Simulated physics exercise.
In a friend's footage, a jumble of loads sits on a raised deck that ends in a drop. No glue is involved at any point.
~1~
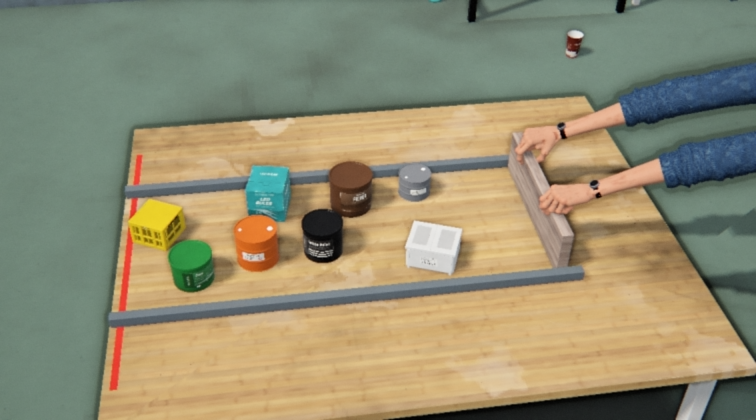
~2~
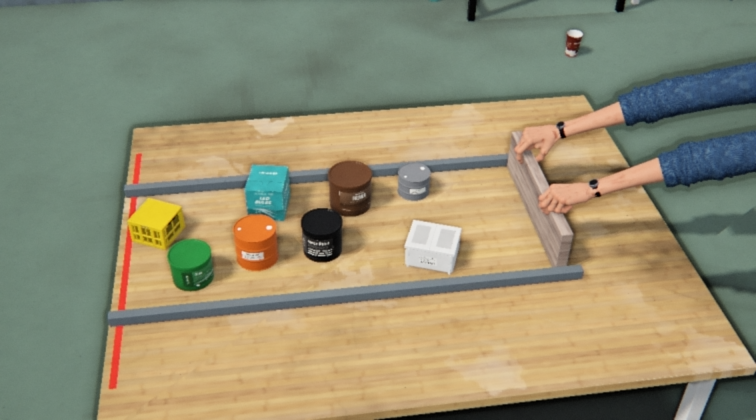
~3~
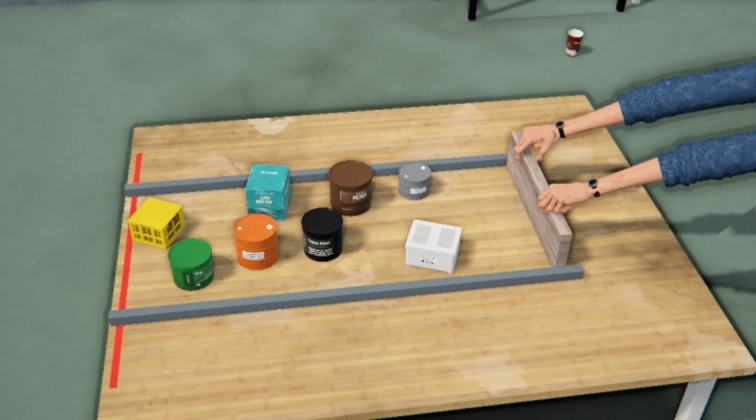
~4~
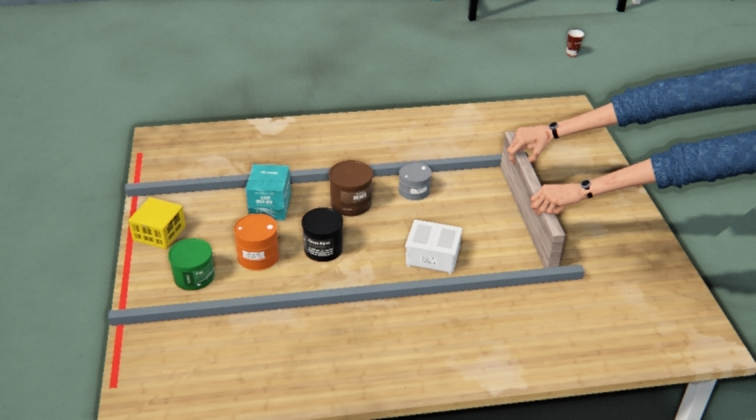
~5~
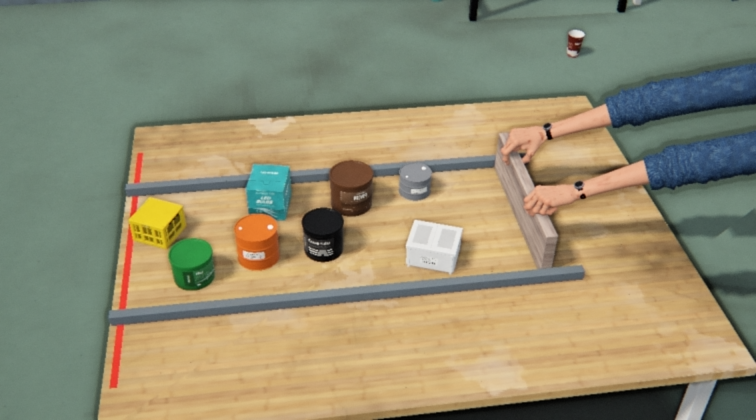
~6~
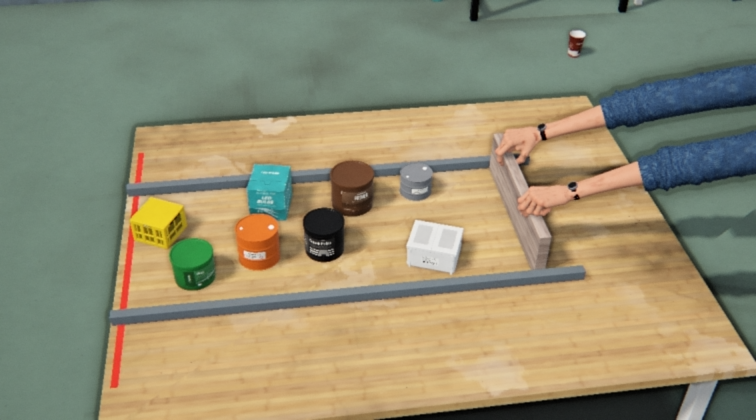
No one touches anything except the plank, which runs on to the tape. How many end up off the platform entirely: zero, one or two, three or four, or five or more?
Fallen: Five or more.
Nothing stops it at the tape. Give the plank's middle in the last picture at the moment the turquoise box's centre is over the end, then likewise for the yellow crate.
The middle is at (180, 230) when it's the turquoise box, and at (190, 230) when it's the yellow crate.
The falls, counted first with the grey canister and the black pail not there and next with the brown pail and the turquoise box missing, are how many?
Tally per try: 6 / 6.
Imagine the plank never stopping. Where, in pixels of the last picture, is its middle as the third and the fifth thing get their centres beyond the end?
The first puts it near (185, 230), the next near (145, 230).
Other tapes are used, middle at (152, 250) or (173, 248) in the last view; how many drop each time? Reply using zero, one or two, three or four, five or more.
First tape: Three to four; second tape: 3 or 4.
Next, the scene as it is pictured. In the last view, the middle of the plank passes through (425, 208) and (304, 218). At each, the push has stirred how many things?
Moved so far: 2, then 6.
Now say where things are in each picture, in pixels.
Yellow crate (158, 225); green pail (192, 266); orange canister (257, 244); plank (538, 199); tape (128, 254), in the first picture.
Green pail (191, 266); plank (537, 198), in the second picture.
Orange canister (257, 242); grey canister (414, 181), in the third picture.
Yellow crate (158, 223); turquoise box (269, 192), in the fourth picture.
Green pail (192, 265); brown pail (351, 189), in the fifth picture.
Yellow crate (159, 223); green pail (193, 265); orange canister (258, 242); plank (518, 200); tape (130, 252), in the sixth picture.
Soon after, none off yet; yellow crate at rest near (159, 223); green pail at rest near (193, 265); orange canister at rest near (258, 242).
Then, none off yet; yellow crate at rest near (159, 223); green pail at rest near (193, 265); orange canister moved a little near (243, 244).
Further on, none off yet; yellow crate moved a little near (139, 228); green pail moved about its own width near (126, 285); orange canister moved well along near (140, 253).
By the end, the number that fall off is five or more; fallen, grey canister, white tote, brown pail, black pail, turquoise box, orange canister, green pail and yellow crate.
